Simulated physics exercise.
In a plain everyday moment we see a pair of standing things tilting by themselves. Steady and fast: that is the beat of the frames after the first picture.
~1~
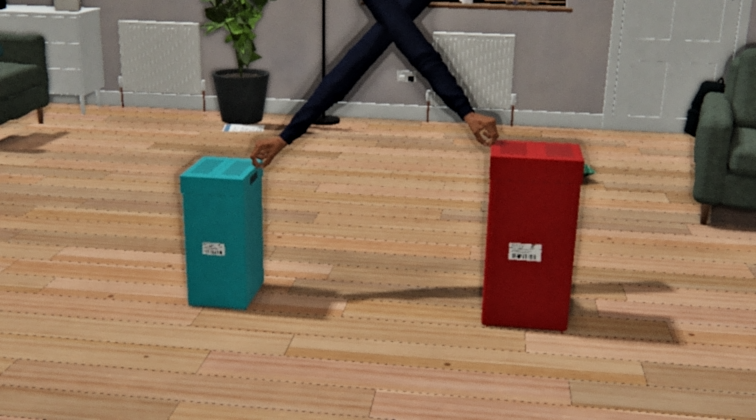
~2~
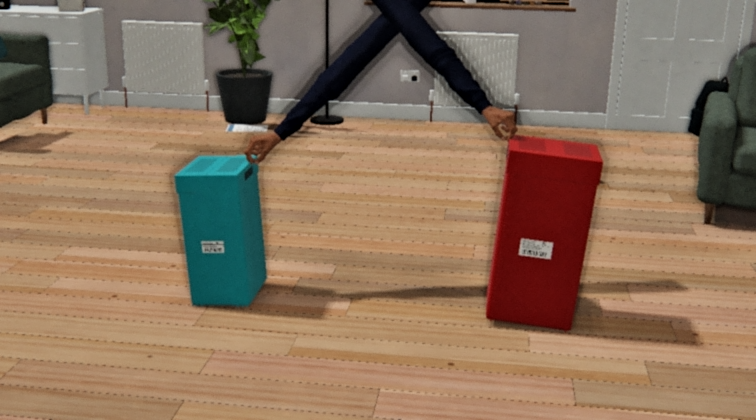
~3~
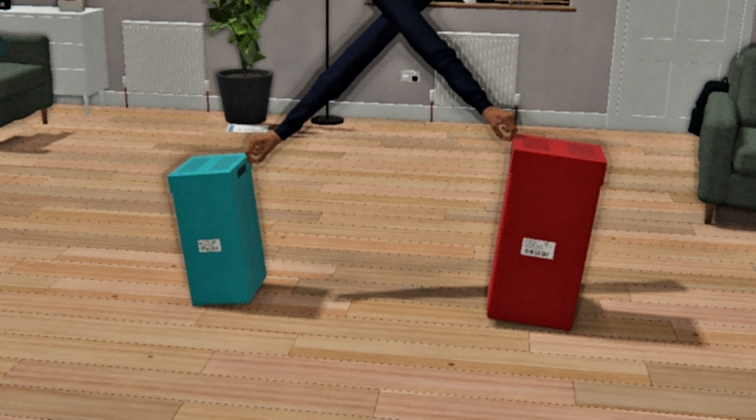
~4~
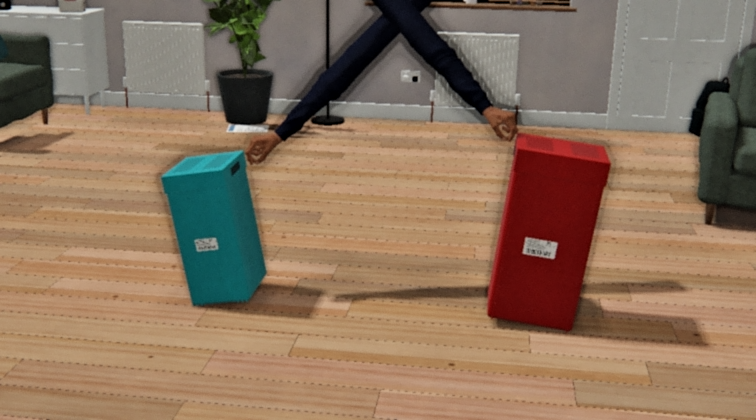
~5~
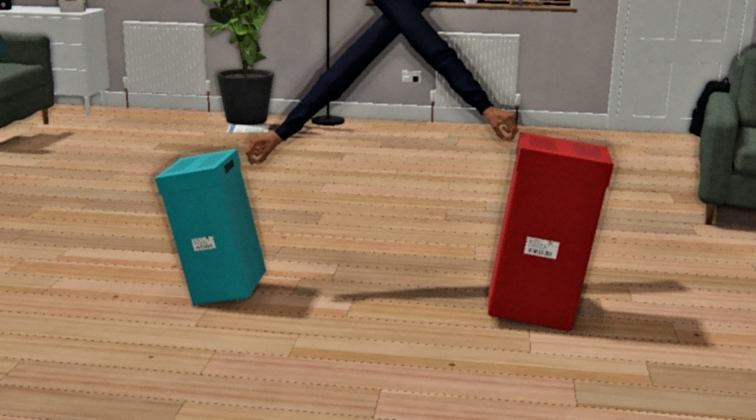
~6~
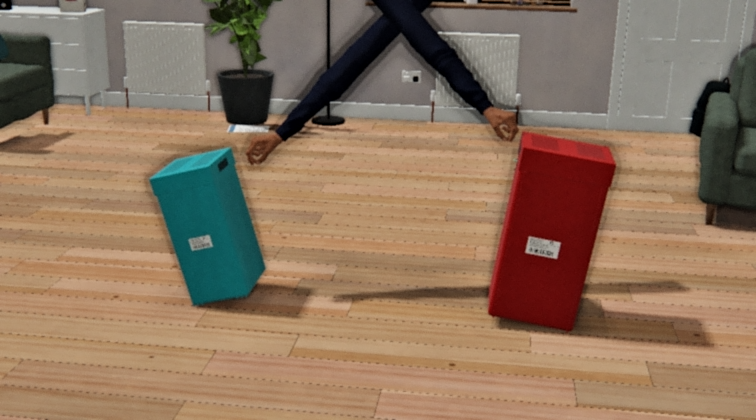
In a room with a pale wooden floor, seen from the front and slightly above by a still camera, armchairs, radiators and a potted plant stand behind. A turquoise box is at left and a taller red one at right, with a hand from crossed, dark-sleeved arms at each top edge. The red box tilts slightly right and the turquoise one leans left, progressively further, away from the nearly still hand.
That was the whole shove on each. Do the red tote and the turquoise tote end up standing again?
Outcome: The red tote is left standing. The turquoise tote is left lying.
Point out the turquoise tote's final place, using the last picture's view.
Look close to (134, 260) and you'll find its middle.
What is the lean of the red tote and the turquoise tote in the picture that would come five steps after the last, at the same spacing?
The first leans around 8° from upright and the second around 30°.
Then, 0.16 s later than the last frame, red tote 8° off upright near (547, 232); turquoise tote 35° off upright near (187, 225).
Then, 0.30 s later than the last frame, red tote upright near (534, 236); turquoise tote 57° off upright near (162, 233).
Then, 0.40 s later than the last frame, red tote 4° off upright near (529, 233); turquoise tote on its side near (142, 252).
When it is over, the red tote returns to its base, near (534, 236); the turquoise tote goes down on its side, near (134, 260).
